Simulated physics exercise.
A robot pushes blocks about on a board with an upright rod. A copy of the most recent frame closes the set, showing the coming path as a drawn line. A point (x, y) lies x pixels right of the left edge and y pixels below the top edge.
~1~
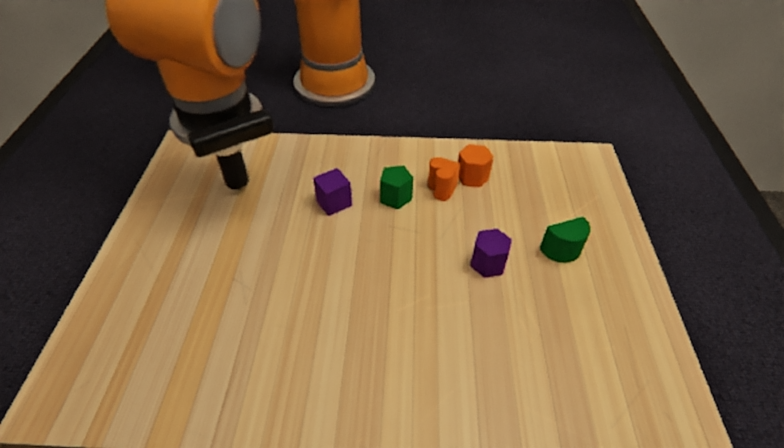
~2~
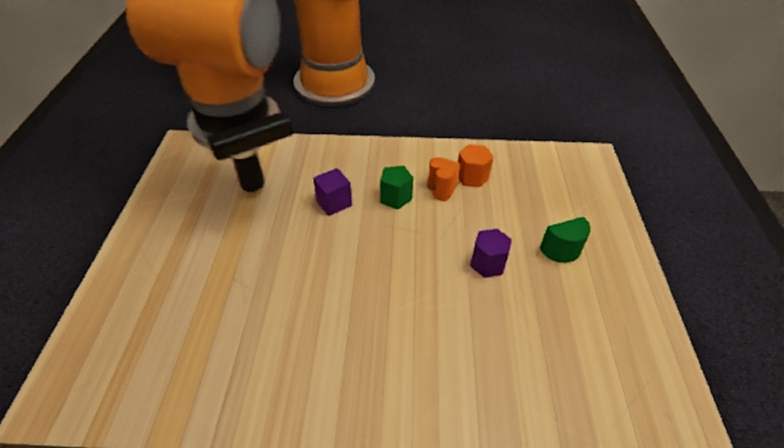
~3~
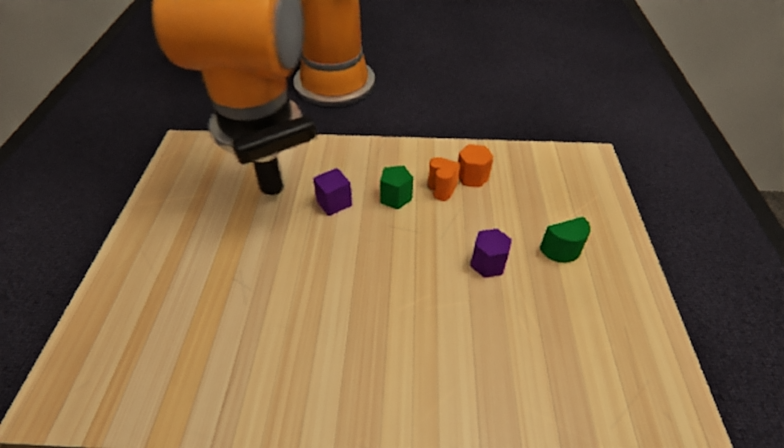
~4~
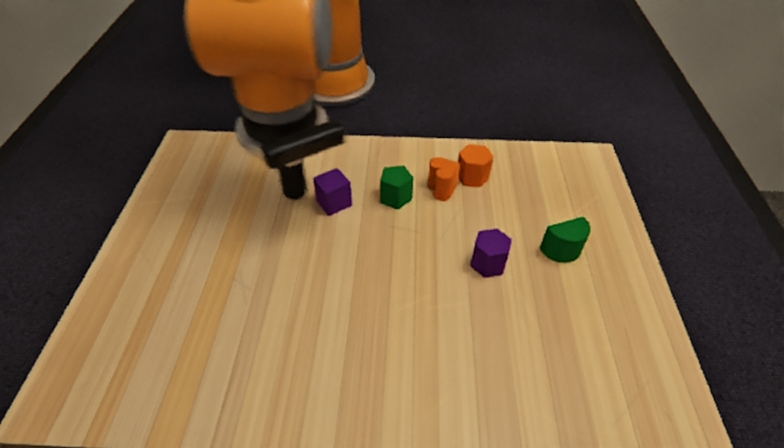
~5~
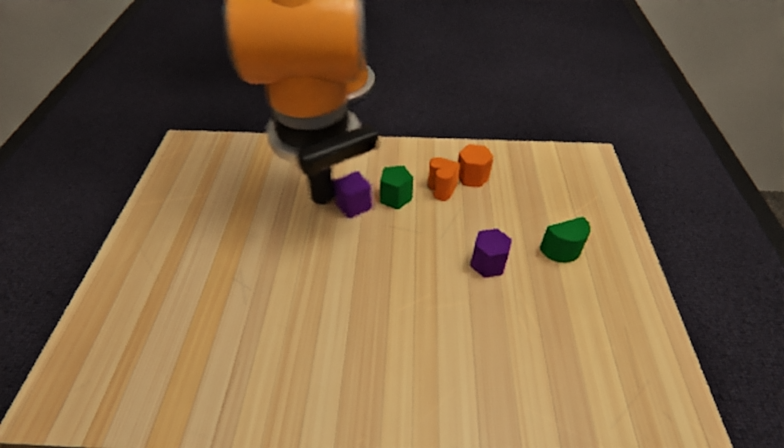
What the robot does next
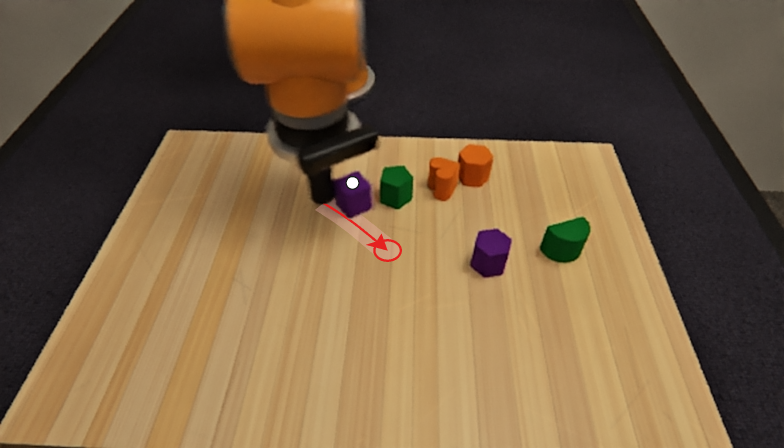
The clip opens on a wooden board with six purple, green and orange blocks, and an orange robot arm holding a dark rod near the upper left. The arm moves the rod rightward to the nearest purple block, then pushes that block a short way right, closer to the green one.
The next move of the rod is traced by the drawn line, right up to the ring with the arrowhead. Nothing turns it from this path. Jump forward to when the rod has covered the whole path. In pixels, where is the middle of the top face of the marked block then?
Close to (388, 193).
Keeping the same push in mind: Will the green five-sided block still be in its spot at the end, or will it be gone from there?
Once the path ends, it is somewhere new.
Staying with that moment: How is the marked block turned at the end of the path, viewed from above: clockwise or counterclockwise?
Spins counterclockwise.
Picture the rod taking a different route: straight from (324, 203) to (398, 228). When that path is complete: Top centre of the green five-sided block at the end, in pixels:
Its top middle will sit at (415, 169).
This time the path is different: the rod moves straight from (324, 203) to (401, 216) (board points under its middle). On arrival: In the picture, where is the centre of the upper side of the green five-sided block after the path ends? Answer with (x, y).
I'd say the green five-sided block ends with its top centre at (423, 172).
Drawn move, from (324, 203) via (345, 217) and (366, 233), ending at (388, 250); the dot is on the purple square.
The first path, step by step. One third of the way, rod (345, 211); purple square (375, 187), turned 25° anticlockwise; green five-sided block (401, 174).
Two thirds of the way, rod (366, 227); purple square (388, 193), turned 65° anticlockwise; green five-sided block (404, 172), turned 10° anticlockwise.
At the end, rod (388, 244); purple square (388, 193), turned 65° anticlockwise; green five-sided block (404, 172), turned 10° anticlockwise.
